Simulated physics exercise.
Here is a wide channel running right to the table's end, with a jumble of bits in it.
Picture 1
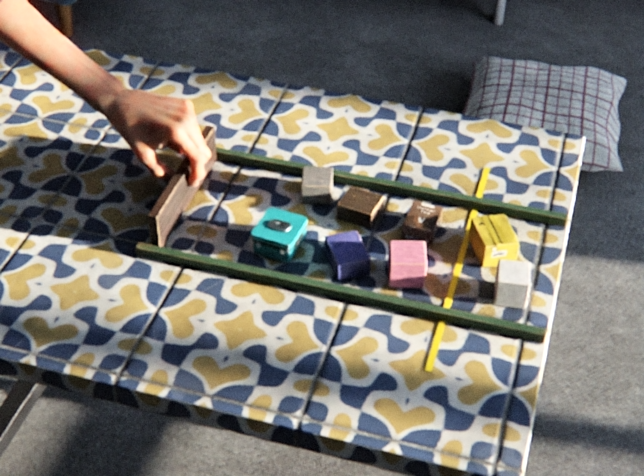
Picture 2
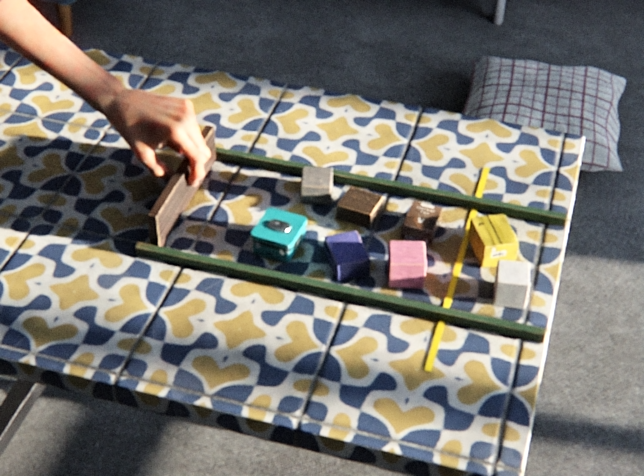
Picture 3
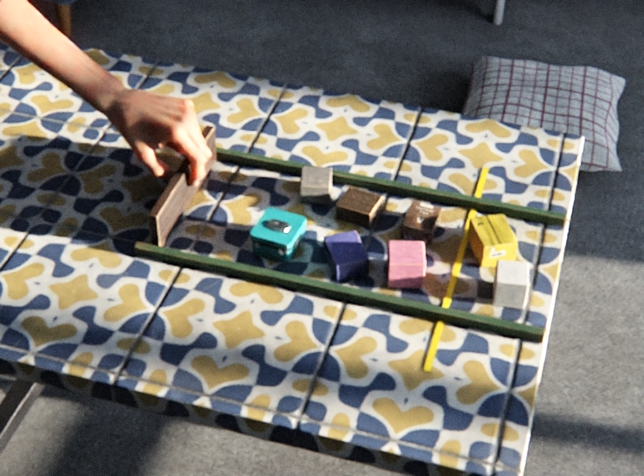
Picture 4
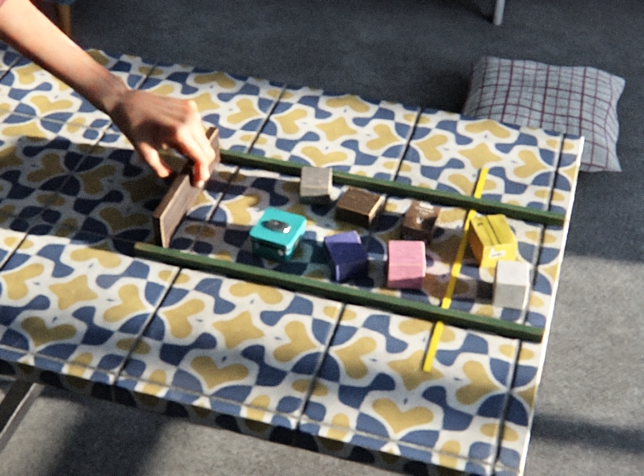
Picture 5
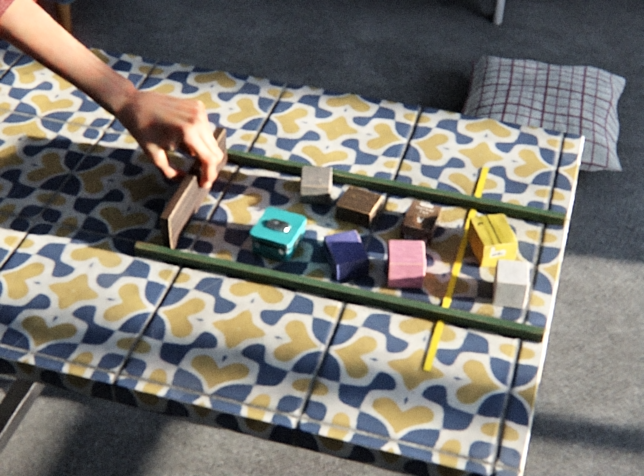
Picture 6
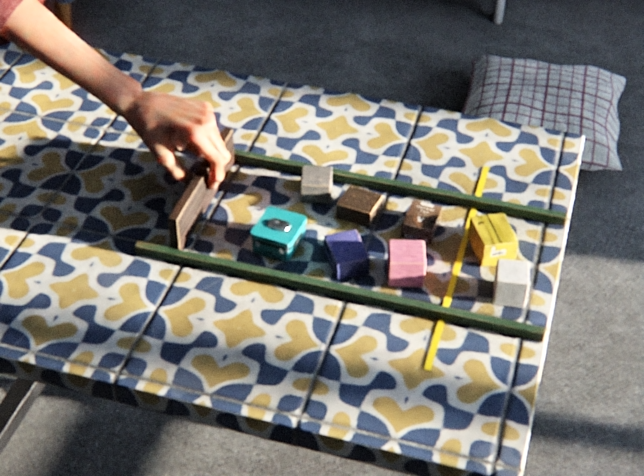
The clip shows a hand holding a brown board upright in a channel on a patterned table, with assorted blocks and boxes to its right; the hand then moves the board slightly right, while the objects stay still.
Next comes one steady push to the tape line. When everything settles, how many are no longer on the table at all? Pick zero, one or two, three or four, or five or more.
One or two are off the table.
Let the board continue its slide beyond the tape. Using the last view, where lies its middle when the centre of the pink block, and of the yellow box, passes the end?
Estimated middle: (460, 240), and (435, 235) for the other.
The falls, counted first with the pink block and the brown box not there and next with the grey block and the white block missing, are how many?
Fallen: 0, and 0 in the other try.
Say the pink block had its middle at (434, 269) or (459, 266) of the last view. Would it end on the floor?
Taking the two places in turn: It doesn't drop, then it doesn't drop.
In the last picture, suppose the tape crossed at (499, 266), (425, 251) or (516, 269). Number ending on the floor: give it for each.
The counts come to 4, then 0, then 6.
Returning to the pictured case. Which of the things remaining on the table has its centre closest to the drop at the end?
It would be the pink block, I'd say.
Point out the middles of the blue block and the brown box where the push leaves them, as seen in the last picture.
Final positions - blue block around (512, 296), brown box around (554, 246).
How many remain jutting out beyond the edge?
Expected count: 2.
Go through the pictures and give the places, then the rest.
White block (512, 284); yellow box (493, 241); pink block (407, 265); board (184, 186); tape (461, 259), in the first frame.
Yellow box (493, 240); brown box (422, 222), in the second frame.
Pink block (406, 264); blue block (346, 255), in the third frame.
White block (510, 285); turquoise case (278, 236), in the fourth frame.
Yellow box (492, 240); board (196, 187), in the fifth frame.
White block (511, 283); yellow box (493, 239); pink block (406, 263); board (203, 188); tape (460, 258), in the sixth frame.
A little later, none off yet; white block at rest near (511, 283); yellow box at rest near (493, 239); pink block at rest near (406, 263).
Next, none off yet; white block at rest near (511, 283); yellow box shifted a little near (509, 246); pink block shifted well along near (466, 279).
When it is over, the number that fall off is one or two; down, yellow box and white block.
